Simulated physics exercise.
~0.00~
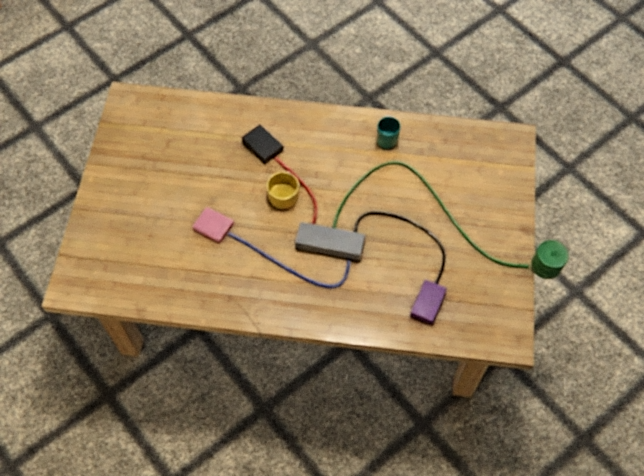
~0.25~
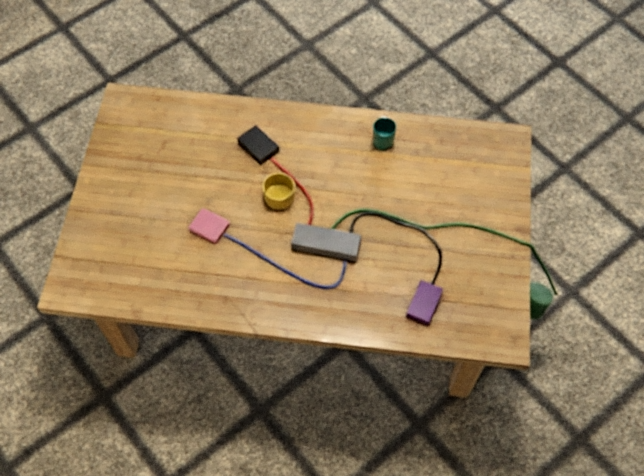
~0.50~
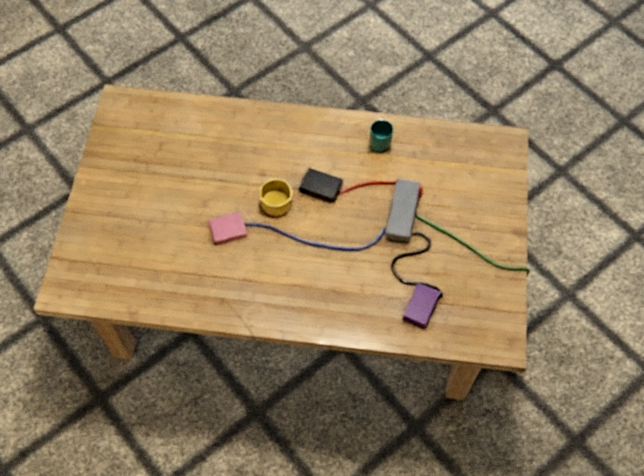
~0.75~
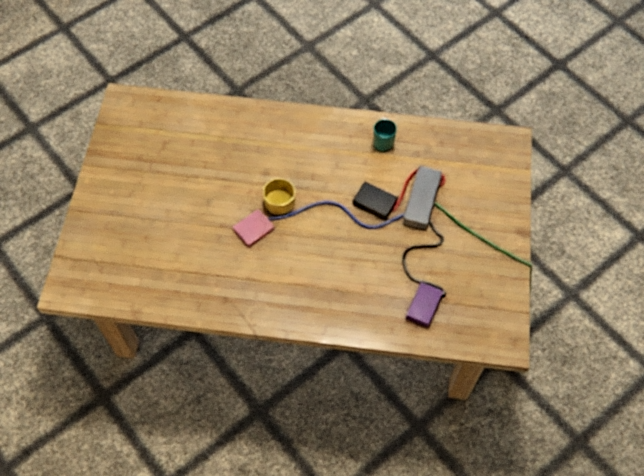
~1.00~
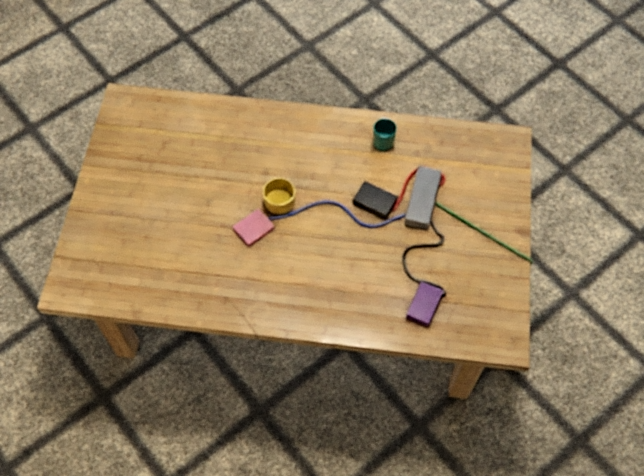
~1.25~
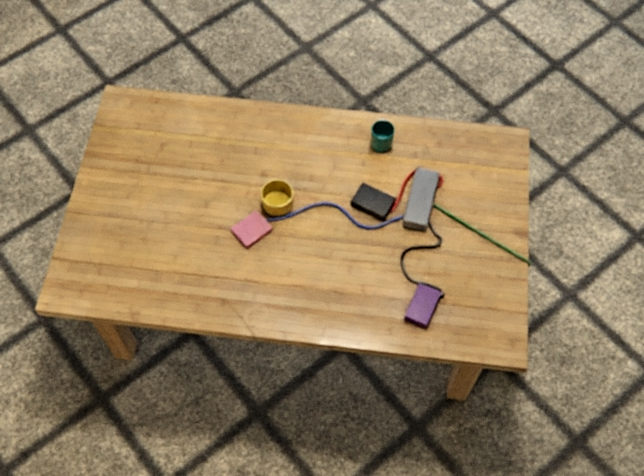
A wooden table stands on a grey carpet with a dark diamond pattern, seen from above by a slightly swaying camera. Coloured cables link a grey strip near the middle to a black box, a pink block, a purple block and a green cylinder just off the right edge, while a yellow mug and a teal mug stand nearby. The green cylinder drops out of view, and its cable pulls the strip rightward, turning it. The black box and pink block are dragged after it. Finally everything rests, the green cable taut over the edge, the purple block and teal mug unmoved.
